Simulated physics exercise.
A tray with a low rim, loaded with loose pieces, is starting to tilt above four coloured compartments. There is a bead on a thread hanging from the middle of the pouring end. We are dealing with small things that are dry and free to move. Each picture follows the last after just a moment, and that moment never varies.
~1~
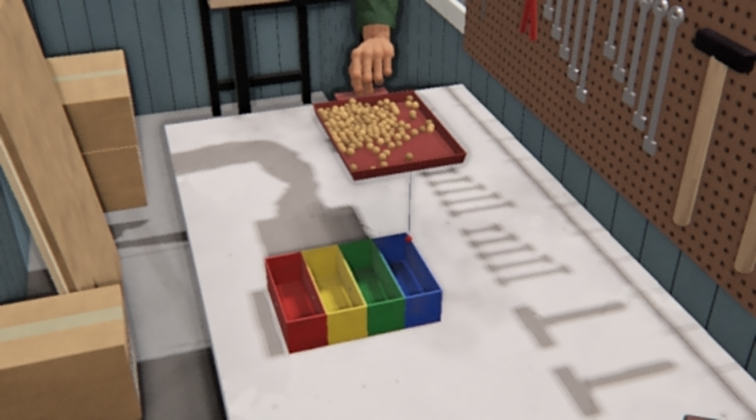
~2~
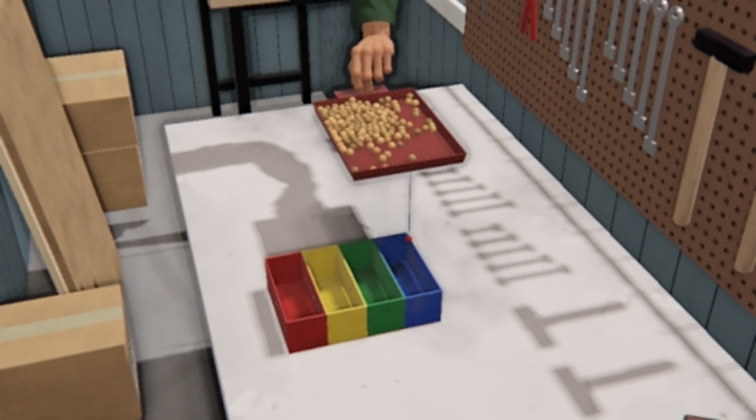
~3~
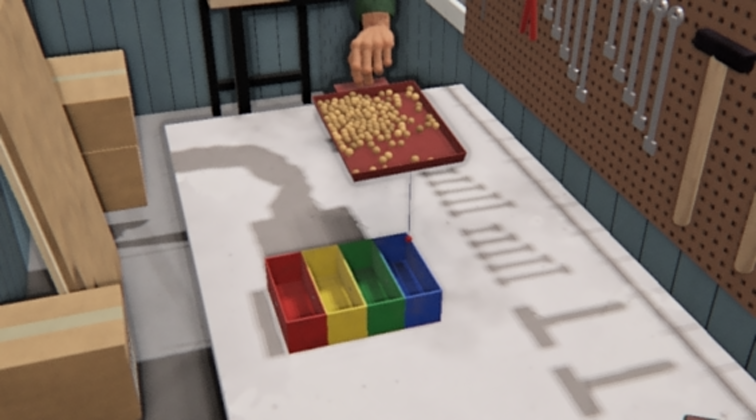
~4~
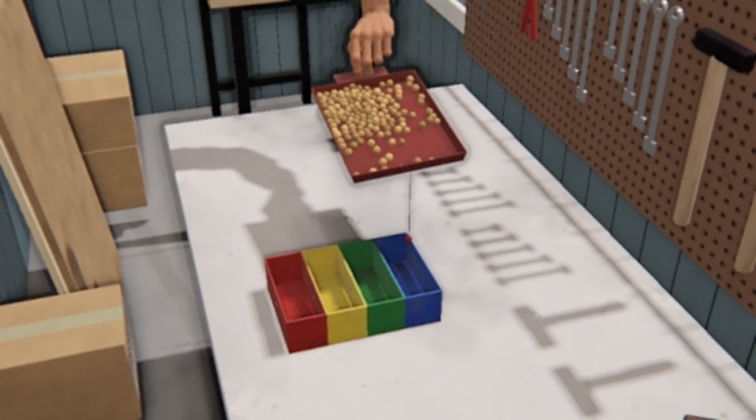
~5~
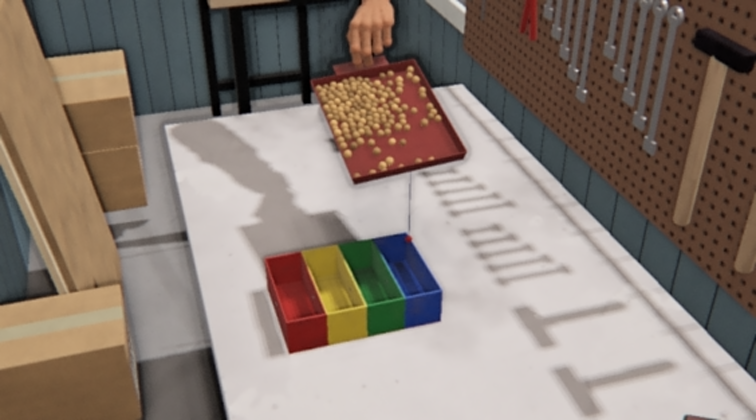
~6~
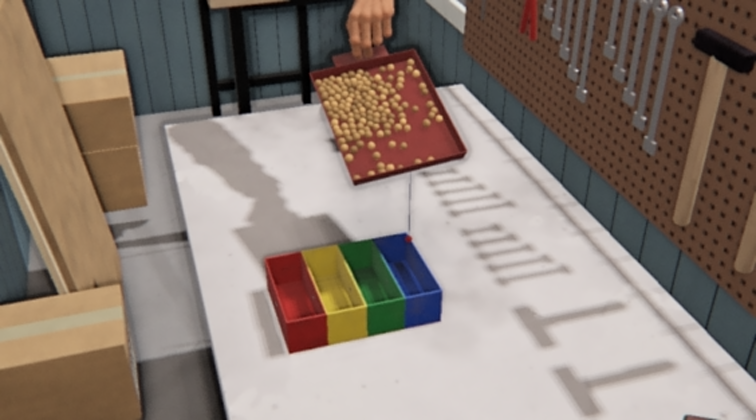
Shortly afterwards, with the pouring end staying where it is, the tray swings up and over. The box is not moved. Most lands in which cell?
In the green cell.
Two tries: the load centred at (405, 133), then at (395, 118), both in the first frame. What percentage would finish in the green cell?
Estimate: 60 % first, 60 % second.
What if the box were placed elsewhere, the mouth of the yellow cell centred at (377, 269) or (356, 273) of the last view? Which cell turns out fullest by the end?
First try: The cell in yellow. Second try: The yellow one.
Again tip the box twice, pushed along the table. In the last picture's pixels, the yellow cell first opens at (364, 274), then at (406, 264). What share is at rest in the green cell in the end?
About 30 per cent, then about 0 per cent.
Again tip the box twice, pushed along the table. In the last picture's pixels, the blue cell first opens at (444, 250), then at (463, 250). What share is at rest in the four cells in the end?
Roughly 90 % and then 90 %.
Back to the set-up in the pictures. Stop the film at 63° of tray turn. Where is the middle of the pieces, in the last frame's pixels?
The centre of the load shows up near (382, 169) in the last view.
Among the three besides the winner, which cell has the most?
Second place: Blue.
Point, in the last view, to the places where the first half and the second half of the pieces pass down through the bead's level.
First near (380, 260), later near (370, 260).
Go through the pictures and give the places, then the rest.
The first frame shows corners of the pouring end at (354, 170) and (464, 152), level; middle of the load at (362, 124), round wooden beads; bead on its thread at (409, 239); red cell at (308, 331); yellow cell at (347, 323); green cell at (386, 315); blue cell at (423, 307).
The second frame shows corners of the pouring end at (354, 171) and (464, 152), level; middle of the load at (362, 122), a stray few on the move.
The third frame shows corners of the pouring end at (354, 172) and (464, 152), tipped barely, lowest at the left corner; middle of the load at (362, 118), a small part on the move.
The fourth frame shows corners of the pouring end at (354, 174) and (464, 151), tipped a little, lowest at the left corner; middle of the load at (362, 111), about a quarter on the move.
The fifth frame shows corners of the pouring end at (354, 176) and (464, 150), tipped a little, lowest at the left corner; middle of the load at (358, 109), about a quarter on the move.
The sixth frame shows corners of the pouring end at (354, 178) and (464, 150), tipped clearly, lowest at the left corner; middle of the load at (359, 107), nearly all on the move; red cell at (308, 331); yellow cell at (347, 323); green cell at (386, 315); blue cell at (423, 307).
Soon after the last picture, tray tipped steeply; most on the tray; a stray few in the green cell; a stray few in the blue cell; a stray few in the yellow cell; about a quarter falling or outside the box.
A little later, tray tipped past a quarter turn; a small part on the tray; about half in the green cell; about a quarter in the blue cell; a small part in the yellow cell; a stray few in the red cell; about a quarter falling or outside the box.
Later still, tray tipped past a quarter turn; about half in the green cell; about a quarter in the blue cell; a small part in the yellow cell; a stray few in the red cell; a small part falling or outside the box.
By the end, tray tipped past a quarter turn; about half in the green cell; about a quarter in the blue cell; a small part in the yellow cell; a stray few in the red cell; a small part outside the box.
